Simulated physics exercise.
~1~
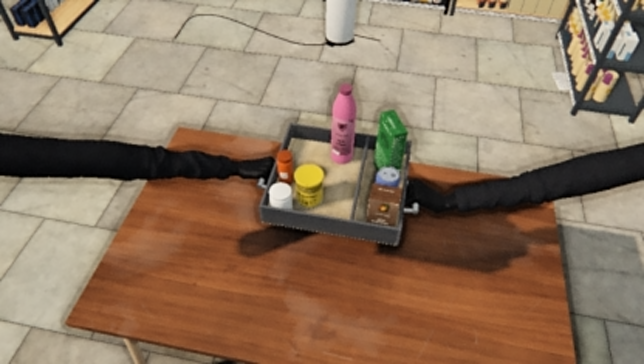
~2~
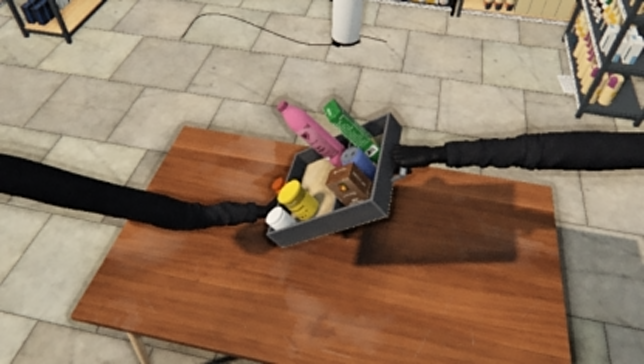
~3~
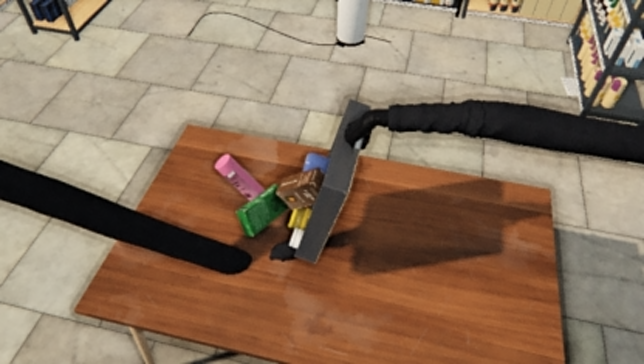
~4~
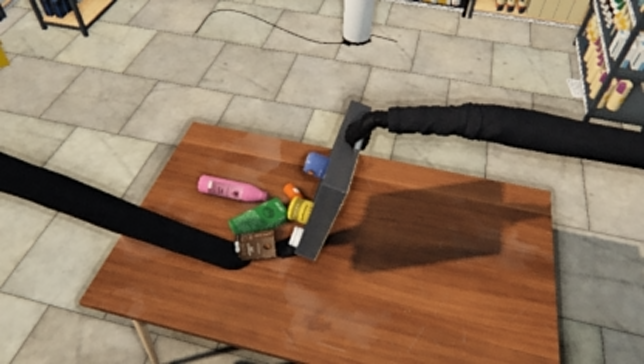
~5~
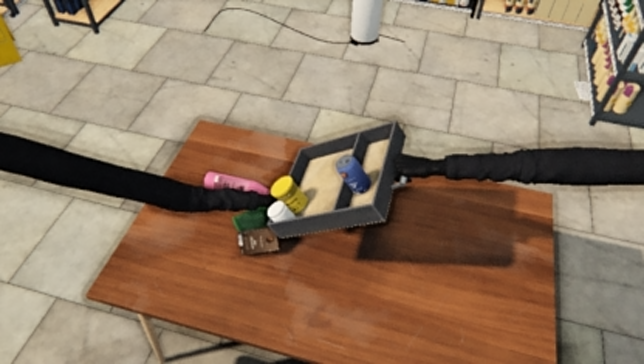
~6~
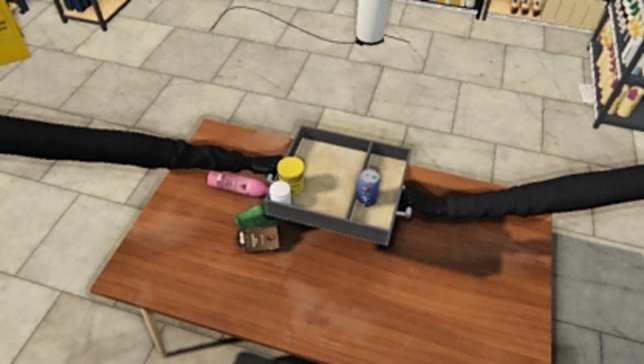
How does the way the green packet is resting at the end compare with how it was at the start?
At the start the green packet stands upright in the crate, but by the end it is lying on its side on the table.
